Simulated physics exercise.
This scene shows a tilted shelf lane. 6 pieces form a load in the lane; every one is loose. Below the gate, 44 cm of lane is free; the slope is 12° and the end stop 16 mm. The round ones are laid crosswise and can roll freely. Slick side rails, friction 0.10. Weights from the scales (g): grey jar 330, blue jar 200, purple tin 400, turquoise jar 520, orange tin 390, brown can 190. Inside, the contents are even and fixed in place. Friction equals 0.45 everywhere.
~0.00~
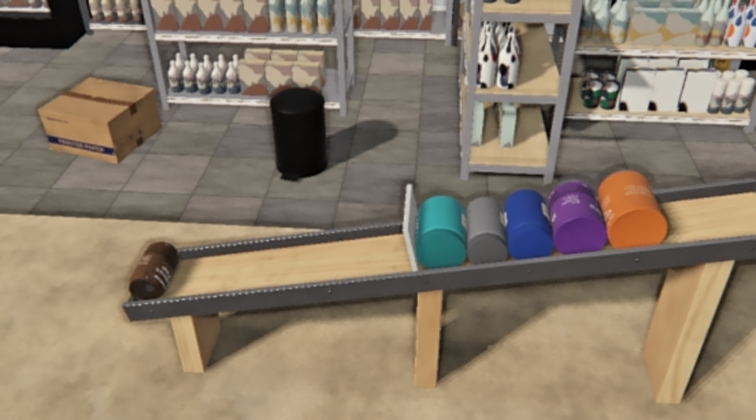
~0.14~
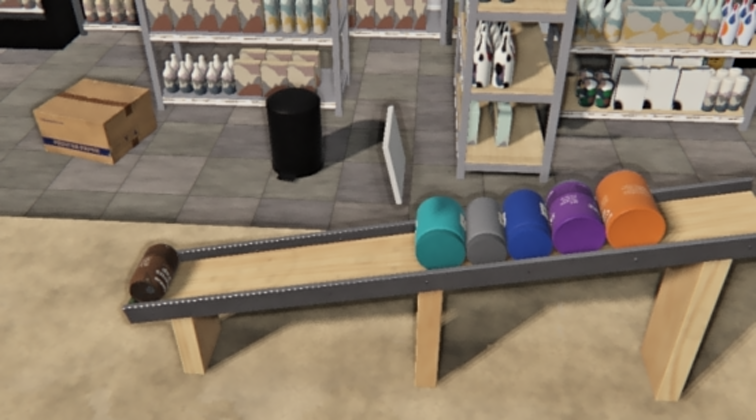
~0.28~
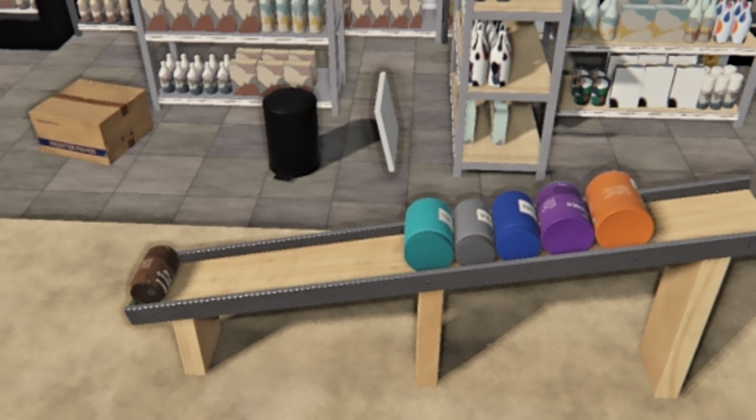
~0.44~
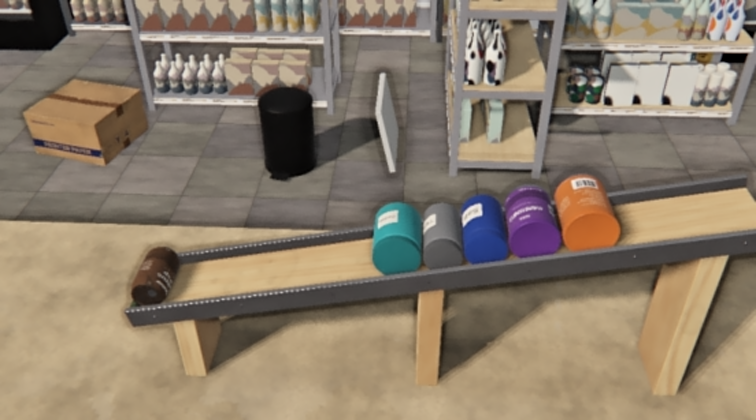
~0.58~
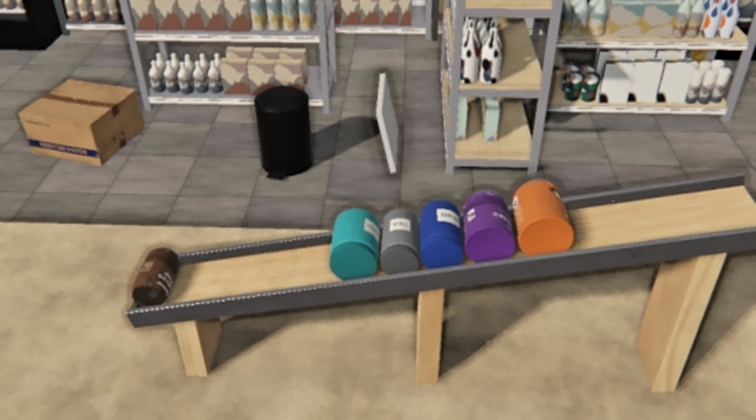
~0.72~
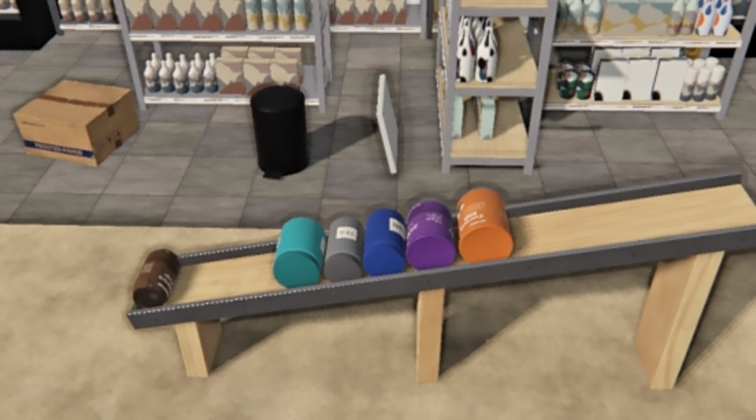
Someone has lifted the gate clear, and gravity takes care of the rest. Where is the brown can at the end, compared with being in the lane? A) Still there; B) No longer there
No longer there (B).
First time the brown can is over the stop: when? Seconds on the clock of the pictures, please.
Time: Roughly 1.1 s.
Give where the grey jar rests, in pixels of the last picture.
(195, 273), roughly.
Around 0.92 s, leader 7 cm from the stop; brown can near (157, 278).
Around 1.02 s, leader 3 cm from the stop; brown can near (141, 274).
Finally (1.6 s), over the stop, brown can; the other 5 in the lane.
